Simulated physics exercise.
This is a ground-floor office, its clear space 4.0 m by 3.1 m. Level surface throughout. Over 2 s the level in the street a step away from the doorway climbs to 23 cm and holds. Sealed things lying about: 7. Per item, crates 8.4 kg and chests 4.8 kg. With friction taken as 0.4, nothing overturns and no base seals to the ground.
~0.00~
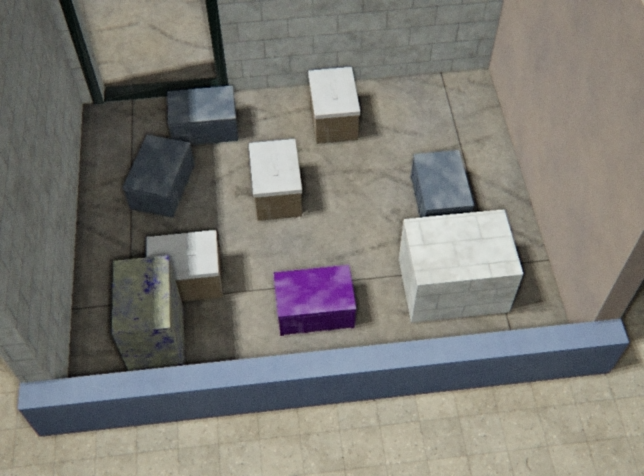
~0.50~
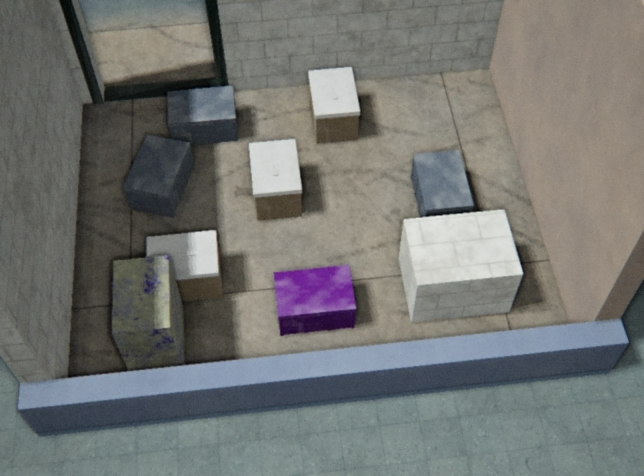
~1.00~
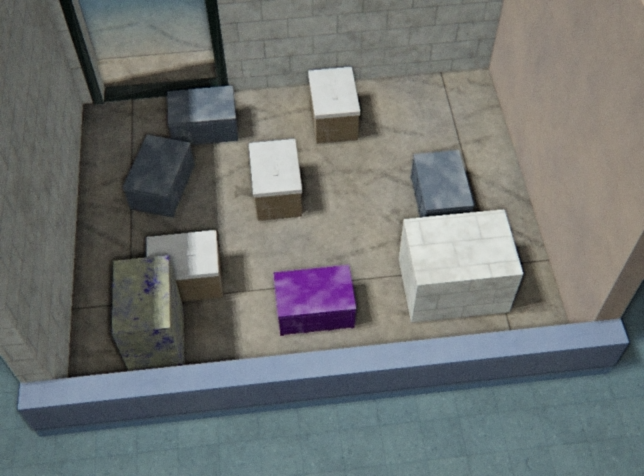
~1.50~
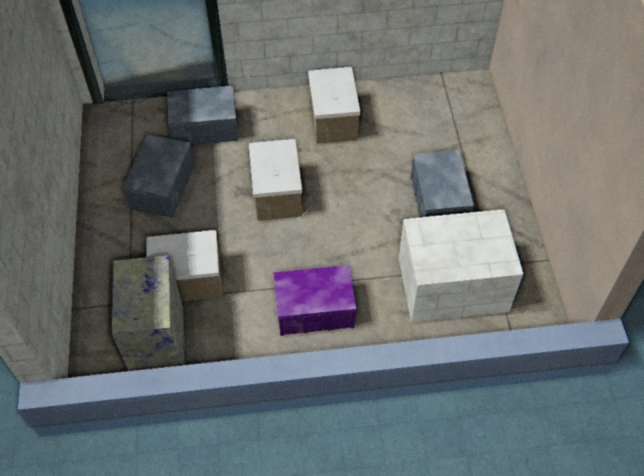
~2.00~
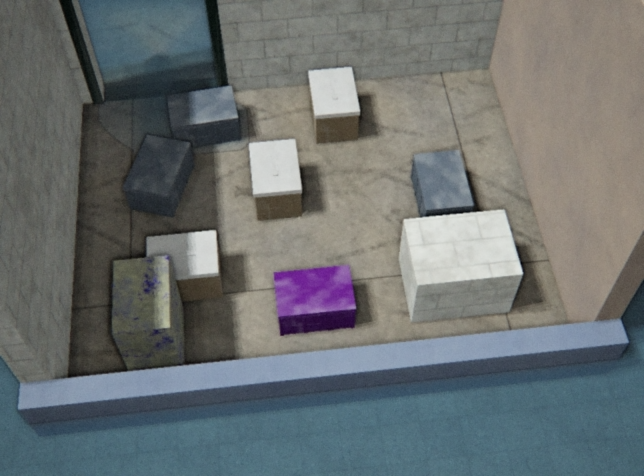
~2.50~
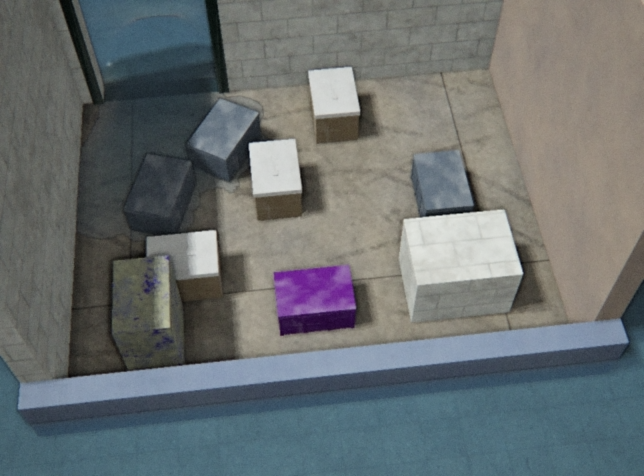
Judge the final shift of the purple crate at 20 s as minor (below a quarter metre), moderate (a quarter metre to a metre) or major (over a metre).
Result: A modest shift.
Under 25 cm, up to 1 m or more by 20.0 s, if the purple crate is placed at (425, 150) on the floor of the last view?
It goes a long way.
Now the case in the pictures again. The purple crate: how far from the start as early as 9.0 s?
It is about 60 cm out of place by then.
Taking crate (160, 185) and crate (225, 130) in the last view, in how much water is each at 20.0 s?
Some 17 cm at the first, some 15 cm at the second.
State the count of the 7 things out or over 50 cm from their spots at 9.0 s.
At that moment it comes to 6.
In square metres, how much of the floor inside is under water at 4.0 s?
Somewhere about 8.0 m2, give or take.
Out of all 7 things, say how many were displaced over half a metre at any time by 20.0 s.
That comes to 7.
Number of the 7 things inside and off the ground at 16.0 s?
The count is 7.
After 4.0 s the purple crate is near (338, 319), 0.3 m from its start, aground; 2 afloat.
After 9.0 s the purple crate is near (383, 320), 0.6 m from its start, afloat; 7 afloat.
After 16.0 s the purple crate is near (383, 314), 0.6 m from its start, afloat; 7 afloat.
After 20.0 s the purple crate is near (383, 312), 0.6 m from its start, afloat; 7 afloat.
